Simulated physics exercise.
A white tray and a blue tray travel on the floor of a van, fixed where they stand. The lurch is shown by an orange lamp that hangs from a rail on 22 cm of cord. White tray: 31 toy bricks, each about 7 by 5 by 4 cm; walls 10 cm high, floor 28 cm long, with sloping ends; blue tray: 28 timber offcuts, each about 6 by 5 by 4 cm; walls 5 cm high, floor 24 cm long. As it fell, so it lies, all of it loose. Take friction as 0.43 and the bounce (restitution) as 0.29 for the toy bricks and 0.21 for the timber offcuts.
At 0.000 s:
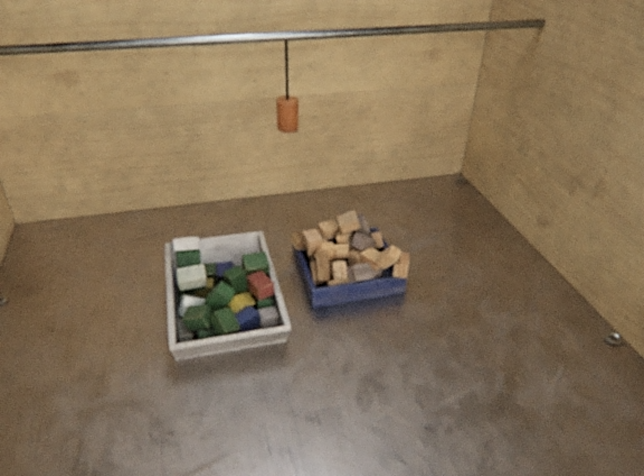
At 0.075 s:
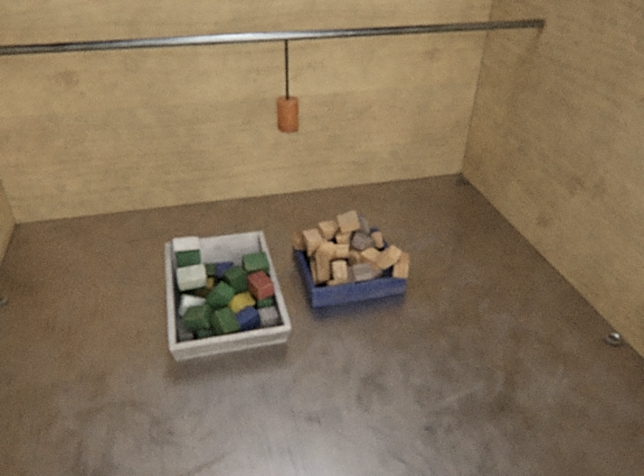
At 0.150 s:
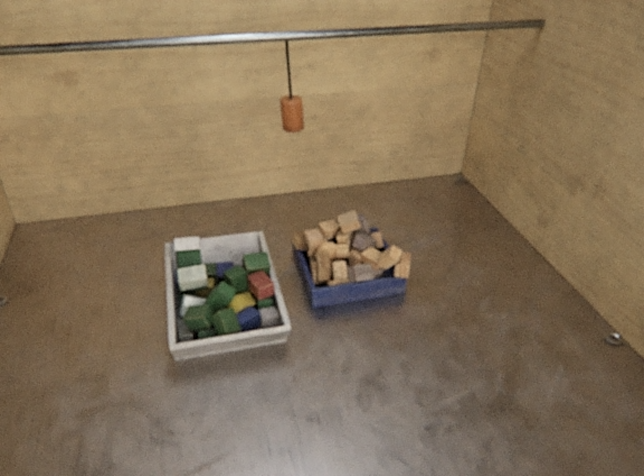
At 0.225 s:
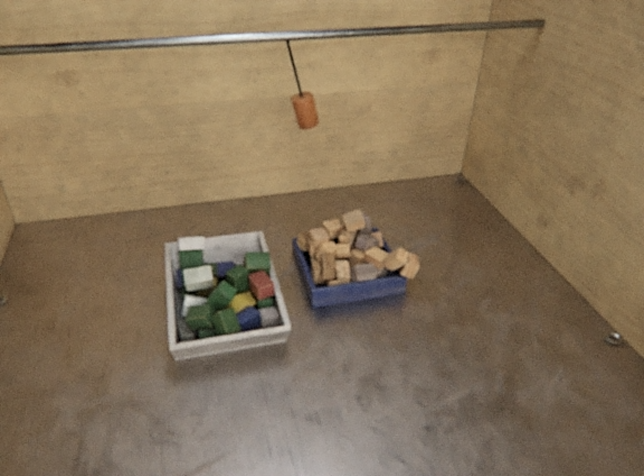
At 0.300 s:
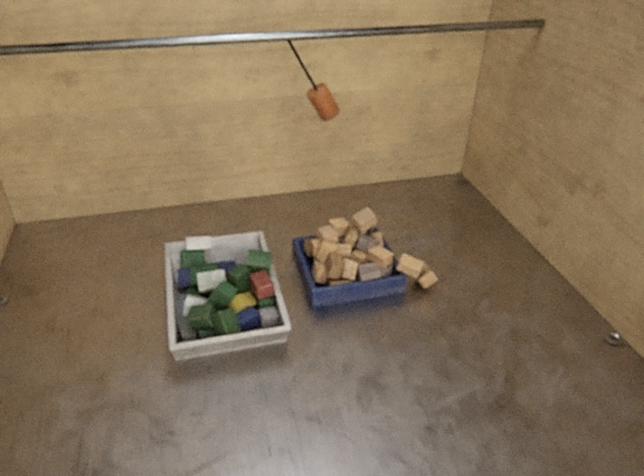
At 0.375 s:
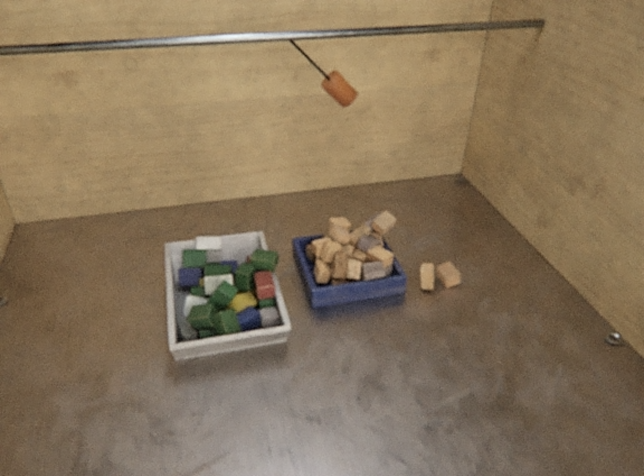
Orange lamp swinging out to the right on its cord as blocks shift in two trays and two leave the blue one.
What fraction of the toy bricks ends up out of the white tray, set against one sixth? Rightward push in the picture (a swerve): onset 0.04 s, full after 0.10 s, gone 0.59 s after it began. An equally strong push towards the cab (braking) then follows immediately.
My guess is the share lost is smaller than a sixth.
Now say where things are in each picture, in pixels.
In the first frame (places track the rim corner closest to us here), white tray (172, 344); blue tray (313, 288); lamp cord 0° off upright; all still inside.
The second frame shows white tray (172, 344); lamp cord 0° off upright.
The third frame shows white tray (172, 344); lamp cord 3° off upright.
The fourth frame shows white tray (172, 344); lamp cord 14° off upright; 1 out, the lowest offcut at (409, 265).
The fifth frame shows white tray (172, 344); lamp cord 29° off upright; 2 out, the lowest offcut at (424, 275).
The sixth frame shows white tray (172, 344); blue tray (313, 288); lamp cord 45° off upright; 2 out, the lowest offcut at (448, 275).
After 0.57 s, the white tray is down by 1 of 31 and the blue tray is down by 5 of 28.
After 0.82 s, the white tray is down by 1 of 31 and the blue tray is down by 5 of 28.
After 1.16 s, the white tray is down by 1 of 31 and the blue tray is down by 7 of 28.
When it is over (at 1.60 s), the white tray is down by 1 of 31 and the blue tray is down by 8 of 28. Asked share, 1 of 31, 3 per cent.
